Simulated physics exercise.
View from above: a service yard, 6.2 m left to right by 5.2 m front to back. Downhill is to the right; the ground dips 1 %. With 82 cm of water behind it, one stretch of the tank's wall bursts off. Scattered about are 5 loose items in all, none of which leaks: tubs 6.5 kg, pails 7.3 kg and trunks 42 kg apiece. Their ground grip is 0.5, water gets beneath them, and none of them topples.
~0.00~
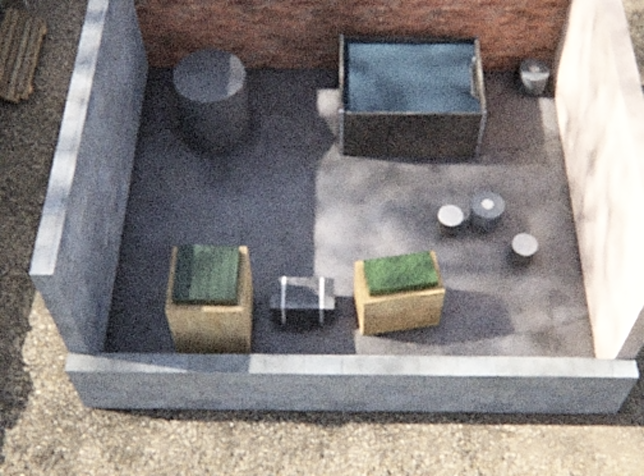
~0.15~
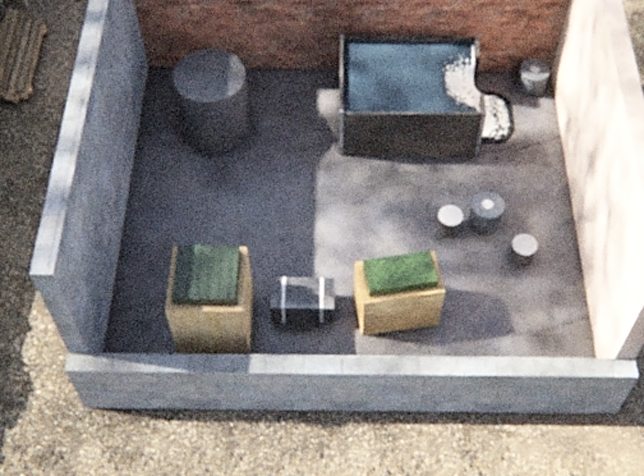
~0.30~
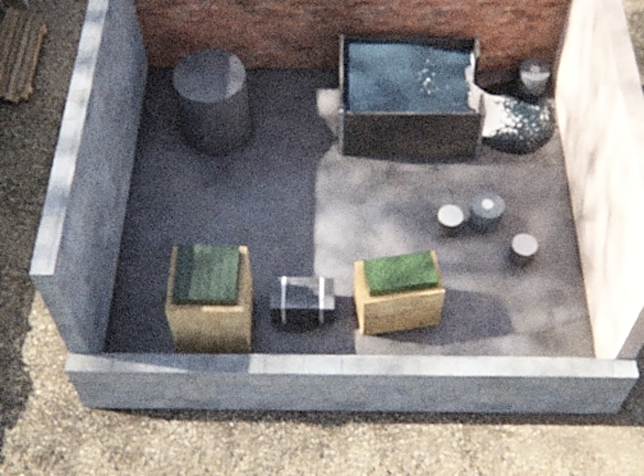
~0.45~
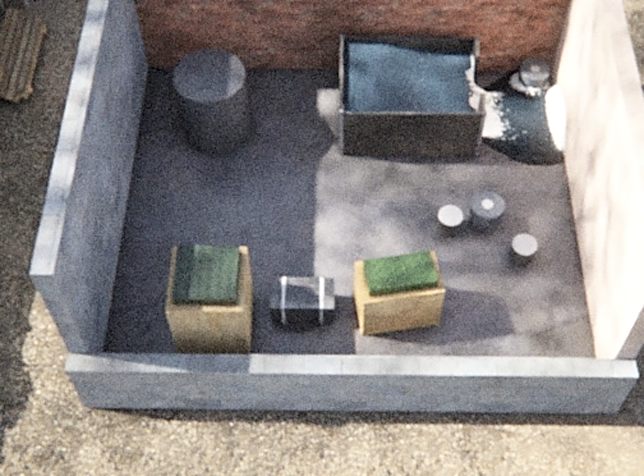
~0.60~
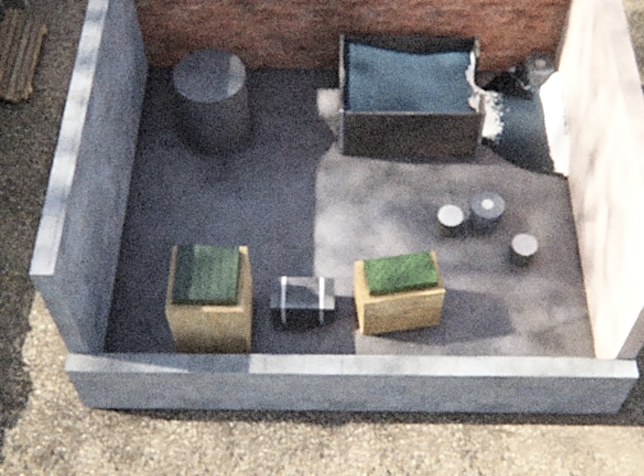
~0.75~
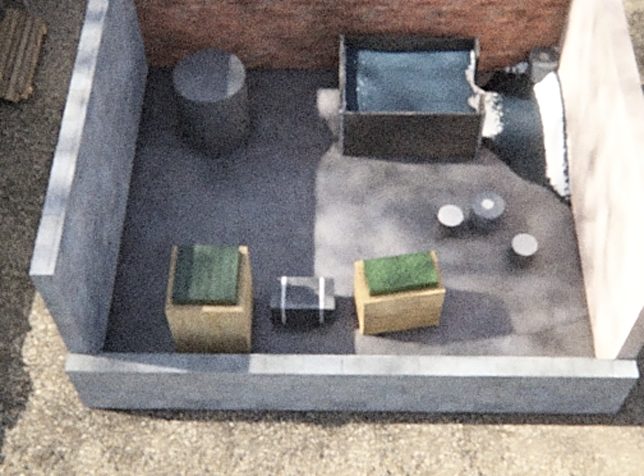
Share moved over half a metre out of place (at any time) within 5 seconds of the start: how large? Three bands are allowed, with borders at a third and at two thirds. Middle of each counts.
That would be from a third to two thirds of them.
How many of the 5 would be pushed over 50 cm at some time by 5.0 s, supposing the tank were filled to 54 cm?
Then 2 of them.
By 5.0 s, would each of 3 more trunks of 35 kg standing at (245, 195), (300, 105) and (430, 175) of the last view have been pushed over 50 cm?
Outcome: Stays within first, stays within next, stays within last.
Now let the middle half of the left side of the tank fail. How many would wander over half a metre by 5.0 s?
Then 0.
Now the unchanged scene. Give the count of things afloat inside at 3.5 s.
At that instant the tally stands at 2.
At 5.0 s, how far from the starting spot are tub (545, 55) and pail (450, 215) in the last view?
Taking them in turn, I get 50 cm for the first and 5 cm for the second.
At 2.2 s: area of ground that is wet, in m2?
At that time the wet patch spans about 11.5 m2.
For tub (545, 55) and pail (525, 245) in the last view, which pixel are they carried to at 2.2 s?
Somewhere about (494, 64) and (498, 287).
After 1.1 s 0 of 5 are over 50 cm from their spots; 1 afloat.
After 2.2 s 2 of 5 are over 50 cm from their spots; 1 afloat.
After 3.5 s 1 of 5 are over 50 cm from their spots; 2 afloat.
After 5.0 s 1 of 5 are over 50 cm from their spots, and 2 have been at some point; 1 afloat.
